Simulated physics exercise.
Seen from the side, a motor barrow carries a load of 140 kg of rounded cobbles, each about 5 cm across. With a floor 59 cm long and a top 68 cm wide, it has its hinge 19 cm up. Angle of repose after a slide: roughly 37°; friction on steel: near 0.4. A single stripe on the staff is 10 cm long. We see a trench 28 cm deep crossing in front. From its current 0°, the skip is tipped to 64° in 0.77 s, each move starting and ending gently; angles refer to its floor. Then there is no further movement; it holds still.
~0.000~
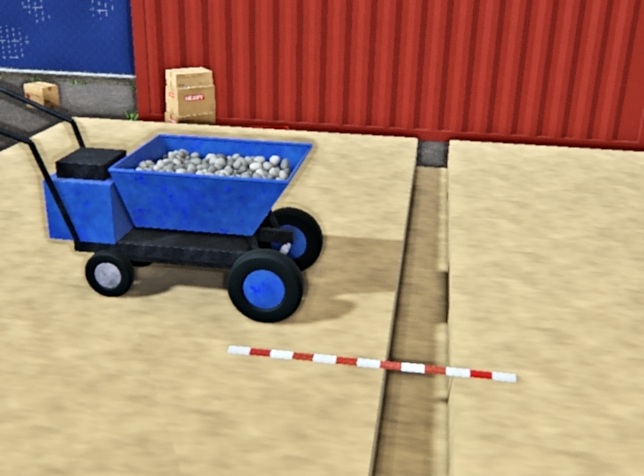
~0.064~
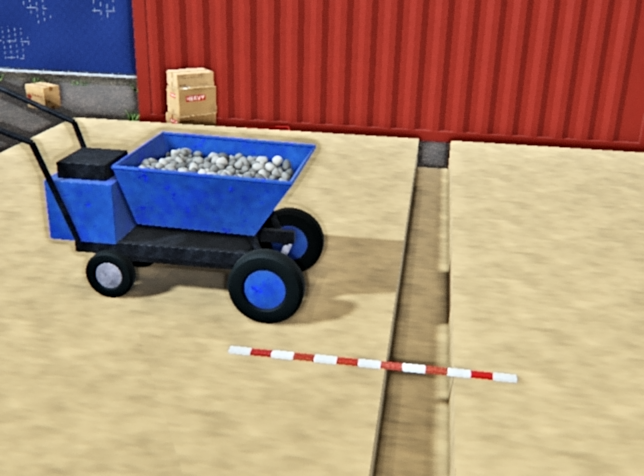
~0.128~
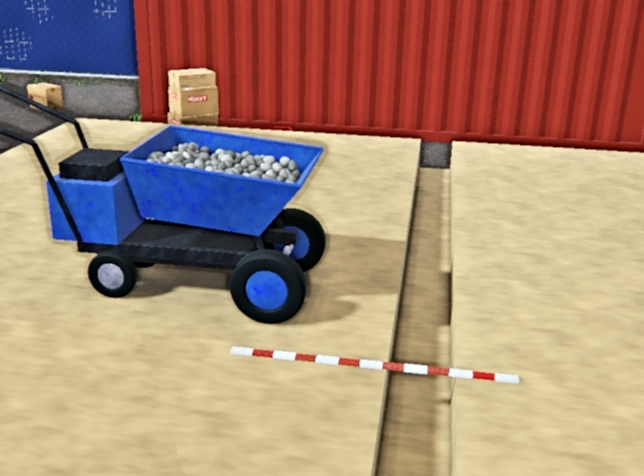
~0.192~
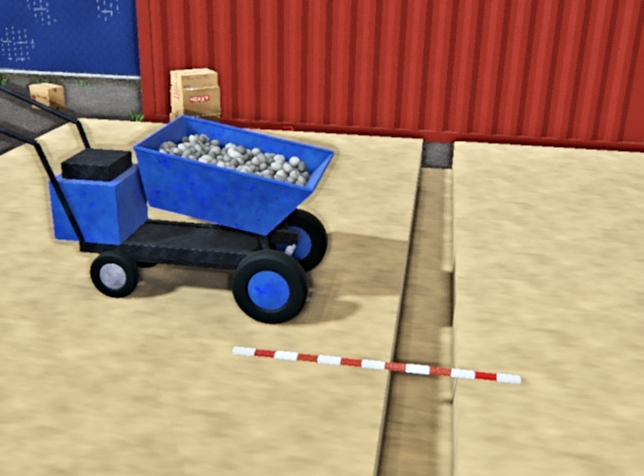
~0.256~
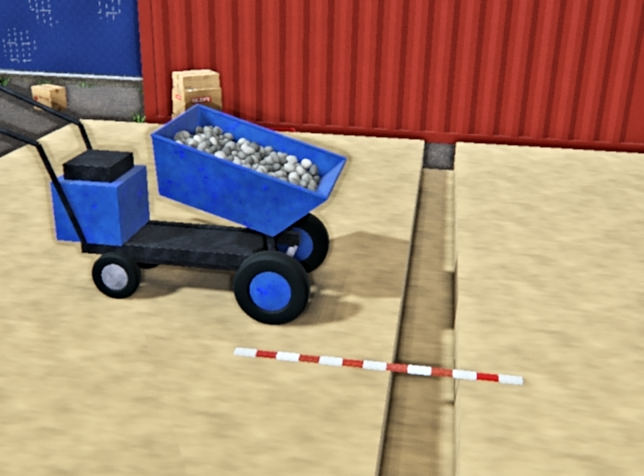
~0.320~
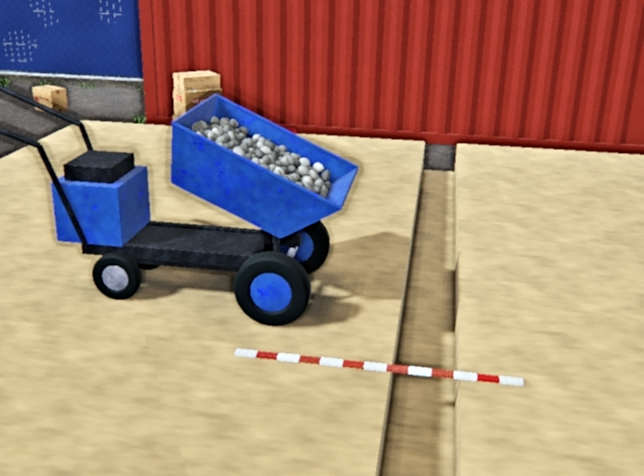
In the video, a blue motor barrow loaded with rounded grey cobbles stands on sandy ground beside a narrow trench and a red-and-white staff, and its skip gradually tilts forward to the right, its rear end rising off the frame.
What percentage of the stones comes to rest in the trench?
About 59 per cent.
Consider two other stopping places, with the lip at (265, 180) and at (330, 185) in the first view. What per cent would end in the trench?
First spot about 60, second spot about 30 per cent.
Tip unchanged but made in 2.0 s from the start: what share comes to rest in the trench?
Close to 75 percent, then.
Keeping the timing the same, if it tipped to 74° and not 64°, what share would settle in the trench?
Some 75 in a hundred, I'd say.
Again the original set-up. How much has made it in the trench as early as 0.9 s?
About 15 per cent by then.
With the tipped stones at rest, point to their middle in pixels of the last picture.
Their middle ends up near (436, 342).
After 0.6 s the floor is at 54°; 100 % in the skip; the foremost stones are at (365, 234).
After 0.9 s the floor is at 64°; 86 % in the skip, 2 % short of the trench, 13 % in the trench; the foremost stones are at (448, 298).
After 1.2 s the floor is at 64°; 43 % in the skip, 2 % short of the trench, 37 % in the trench, 18 % past the trench; the foremost stones are at (563, 321).
After 3.2 s the floor is at 64°; 21 % in the skip, 1 % short of the trench, 59 % in the trench, 19 % past the trench; the foremost stones are past the picture's edge.
